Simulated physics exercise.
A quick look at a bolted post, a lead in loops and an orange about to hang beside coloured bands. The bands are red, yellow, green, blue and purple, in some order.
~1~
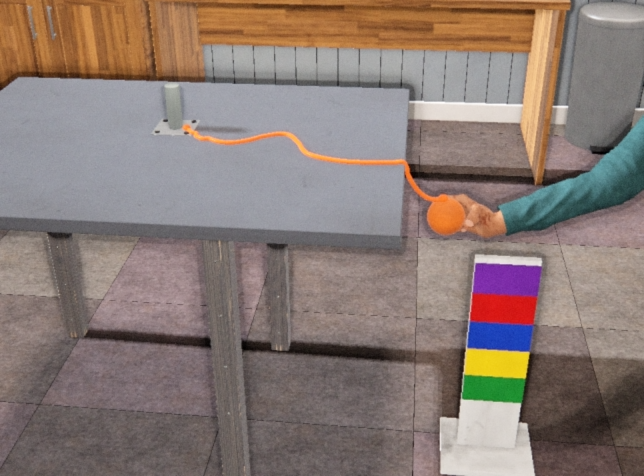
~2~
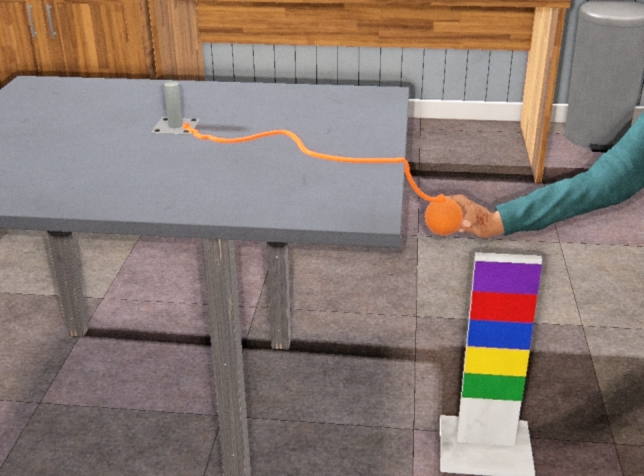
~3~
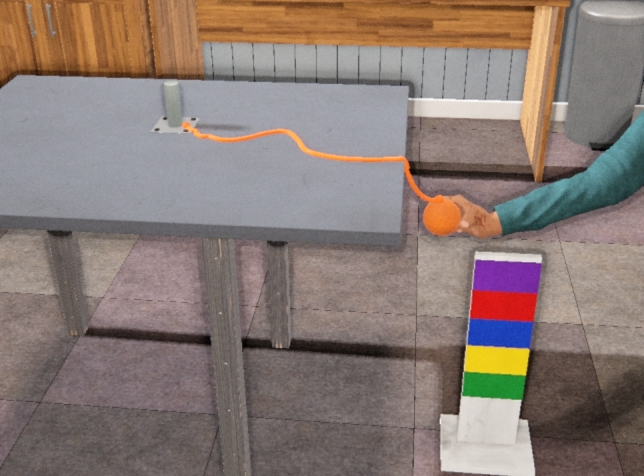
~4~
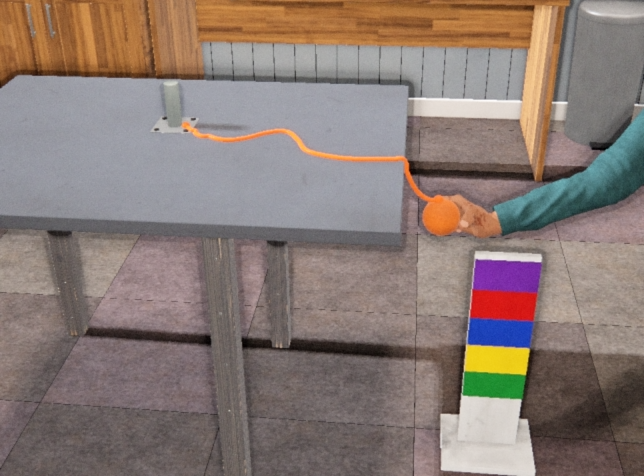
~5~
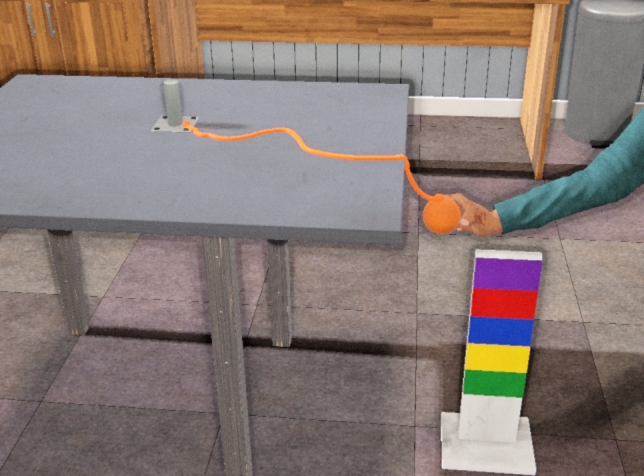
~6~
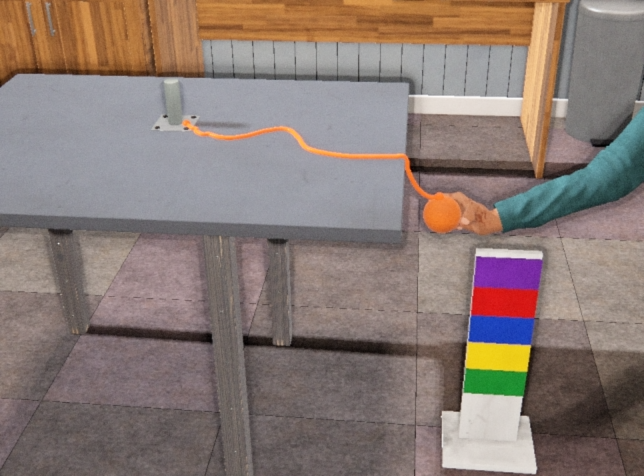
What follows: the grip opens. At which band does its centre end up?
At purple.
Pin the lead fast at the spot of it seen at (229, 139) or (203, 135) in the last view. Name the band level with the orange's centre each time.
Try by try: Purple; purple.
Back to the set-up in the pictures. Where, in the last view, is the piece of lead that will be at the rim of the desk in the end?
At (358, 157), roughly.
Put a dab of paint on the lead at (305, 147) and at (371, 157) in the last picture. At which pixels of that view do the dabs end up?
Near (351, 144) and (406, 169).
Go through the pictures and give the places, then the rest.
The first picture shows orange (446, 217); purple (507, 281); red (503, 310); blue (500, 338); yellow (496, 364); green (493, 390).
The second picture shows orange (444, 217); lead through (199, 136) (251, 139) (298, 141) (334, 159) (401, 162).
The third picture shows orange (442, 217).
The fourth picture shows orange (441, 217); lead through (199, 135) (250, 137) (298, 140) (334, 157) (401, 161).
The fifth picture shows orange (442, 216).
The sixth picture shows orange (442, 214); lead through (199, 133) (251, 135) (298, 138) (334, 155) (402, 158).
A little later, orange near (427, 270); level with purple.
Next, orange near (379, 262); level with purple.
Later still, orange near (395, 268); level with purple.
When it is over, orange near (401, 269); level with purple. Its centre hangs level with the purple band.
